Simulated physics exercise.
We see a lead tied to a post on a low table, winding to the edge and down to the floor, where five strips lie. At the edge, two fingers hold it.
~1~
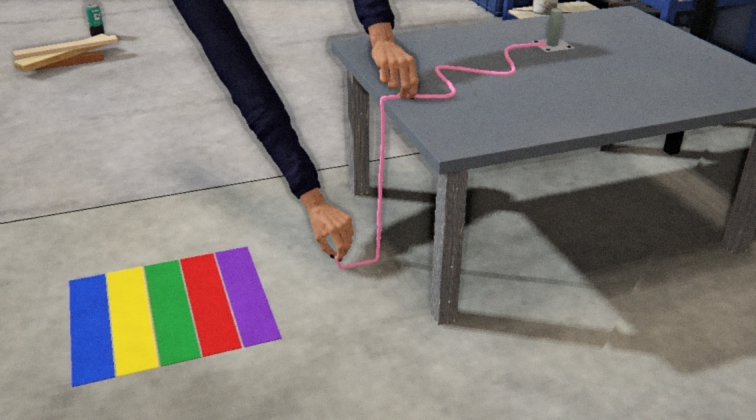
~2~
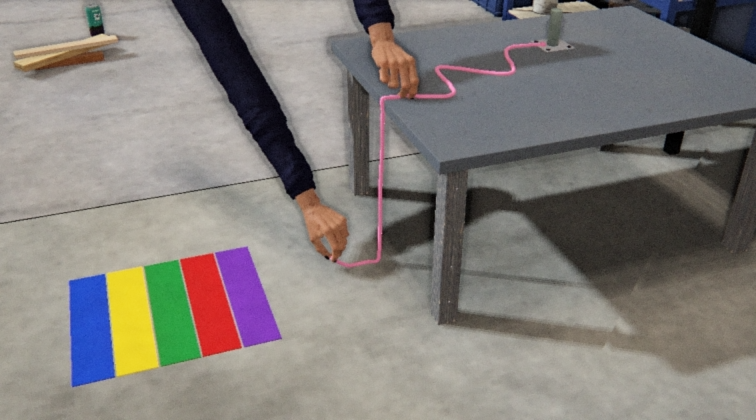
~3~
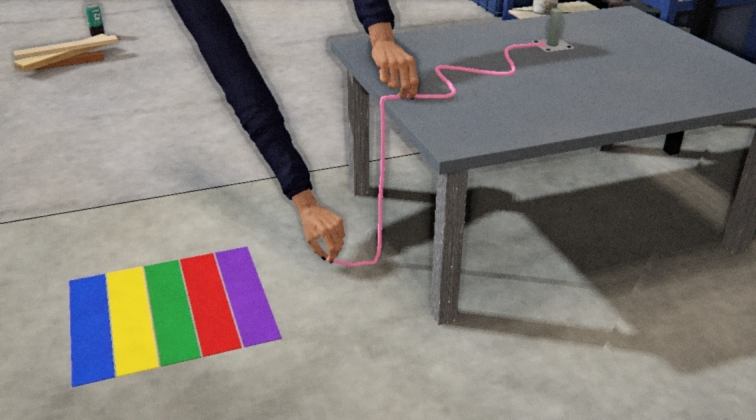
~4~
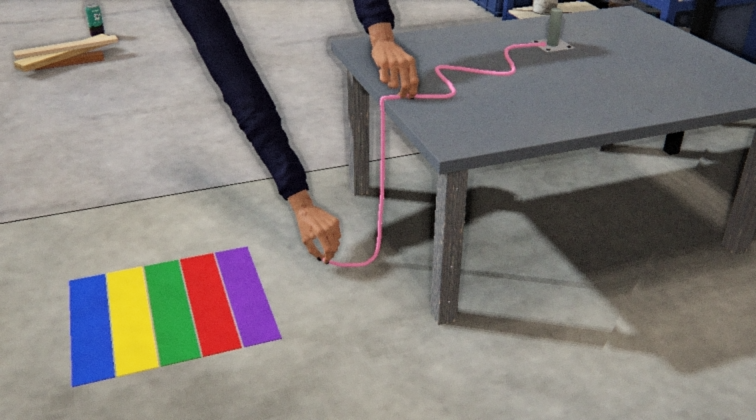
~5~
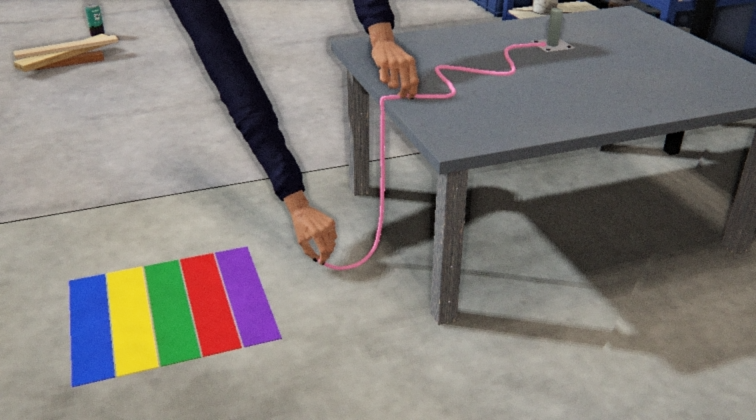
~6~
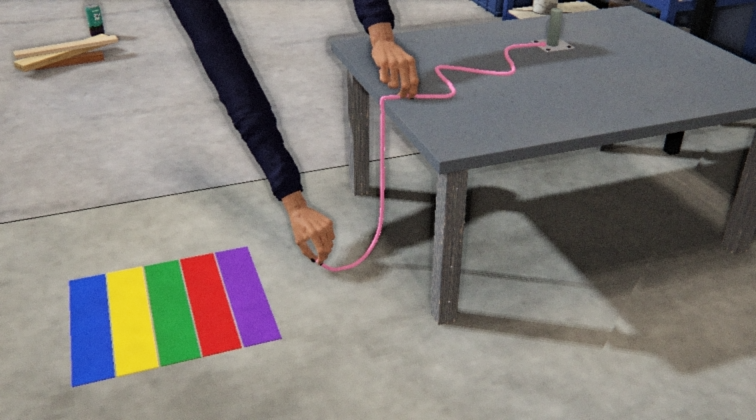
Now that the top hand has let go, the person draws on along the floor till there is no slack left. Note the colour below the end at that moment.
Colour below: Blue.
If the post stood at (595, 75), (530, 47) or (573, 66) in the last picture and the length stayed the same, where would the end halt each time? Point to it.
In pixels, the answers are (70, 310), (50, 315) and (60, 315).
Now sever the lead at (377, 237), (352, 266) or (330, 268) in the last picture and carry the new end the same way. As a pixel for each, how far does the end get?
Close to (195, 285) first, close to (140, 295) next, and close to (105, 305) last.
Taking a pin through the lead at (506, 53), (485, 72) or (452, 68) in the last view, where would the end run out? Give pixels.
In order of the tries: About (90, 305), about (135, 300), about (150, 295).
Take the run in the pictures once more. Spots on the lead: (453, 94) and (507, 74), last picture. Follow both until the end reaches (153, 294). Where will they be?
Around (367, 130) and around (458, 68).
Early on, end near (152, 294); over green.
Midway, end near (108, 303); over yellow.
At the end of the slack, end near (81, 309); over blue. The blue one.
